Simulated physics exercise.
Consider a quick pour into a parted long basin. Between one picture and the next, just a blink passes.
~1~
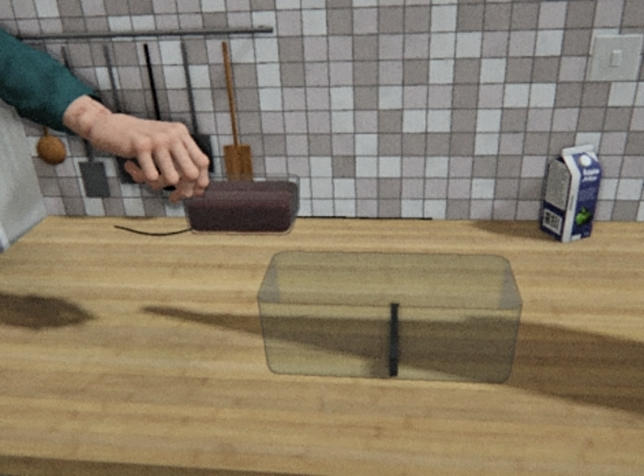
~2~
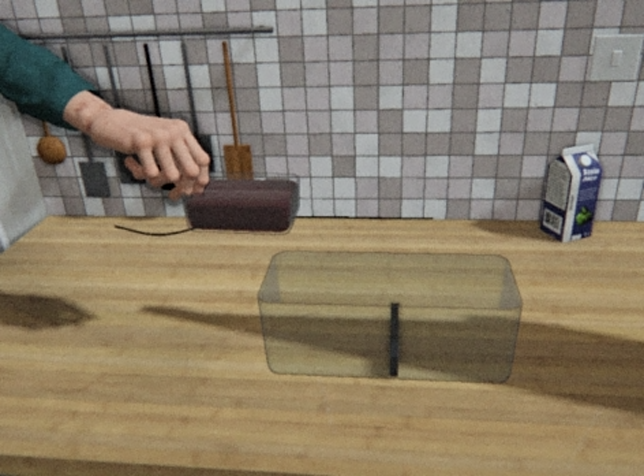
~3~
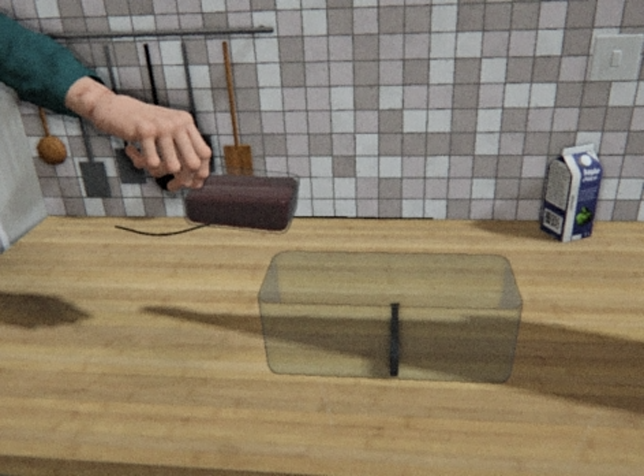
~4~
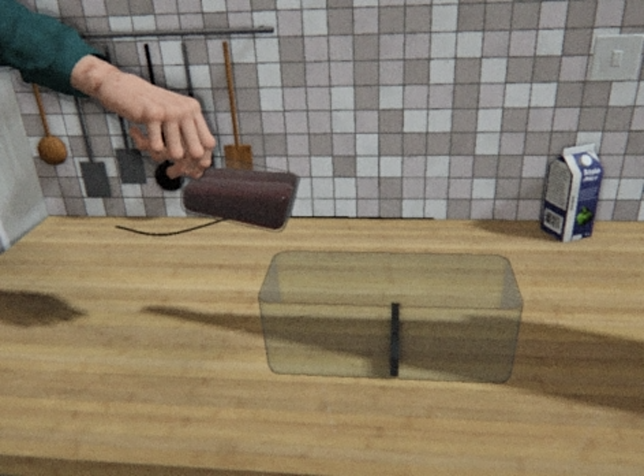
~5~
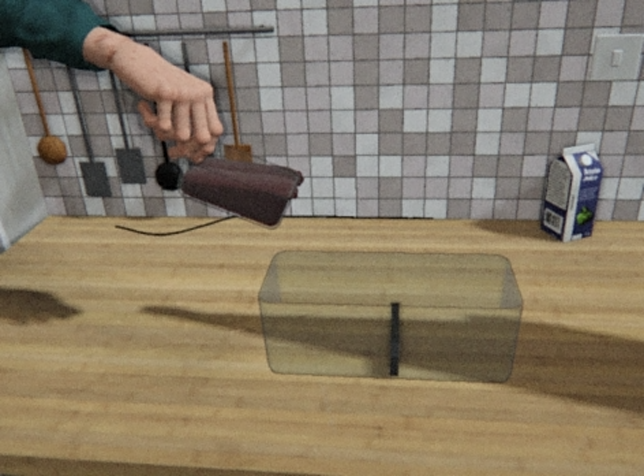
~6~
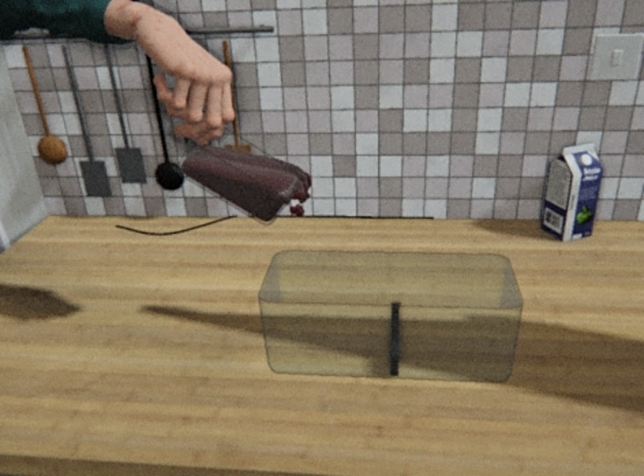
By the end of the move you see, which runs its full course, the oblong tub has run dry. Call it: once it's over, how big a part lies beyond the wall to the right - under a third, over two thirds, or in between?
In between.
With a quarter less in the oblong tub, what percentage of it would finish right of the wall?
Estimated share: Close to 35 per cent.
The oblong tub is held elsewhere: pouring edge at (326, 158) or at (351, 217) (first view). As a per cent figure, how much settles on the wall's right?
You'd get around 65 per cent and then around 80 per cent.
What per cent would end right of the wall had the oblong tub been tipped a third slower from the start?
Near 35 parts in a hundred.
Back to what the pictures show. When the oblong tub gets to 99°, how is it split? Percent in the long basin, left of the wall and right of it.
Left 35 %, right 0 %.
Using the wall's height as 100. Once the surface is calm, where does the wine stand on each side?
30 per cent for the left part, 40 for the right.
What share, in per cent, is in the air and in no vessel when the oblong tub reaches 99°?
Near 60 in a hundred.
A moment on, the oblong tub is tipped on its side and 7 per cent is still to pour, 33 is left of the wall and 1 right of it.
Next, the oblong tub is tipped right over and 0 per cent is still to pour, 39 is left of the wall and 56 right of it.
Then the oblong tub is tipped right over and 0 per cent is still to pour, 44 is left of the wall and 51 right of it.
Later the oblong tub is tipped right over and 0 per cent is still to pour, 44 is left of the wall and 51 right of it.
At rest 44 per cent lies left of the wall, 51 right of it and 5 outside.
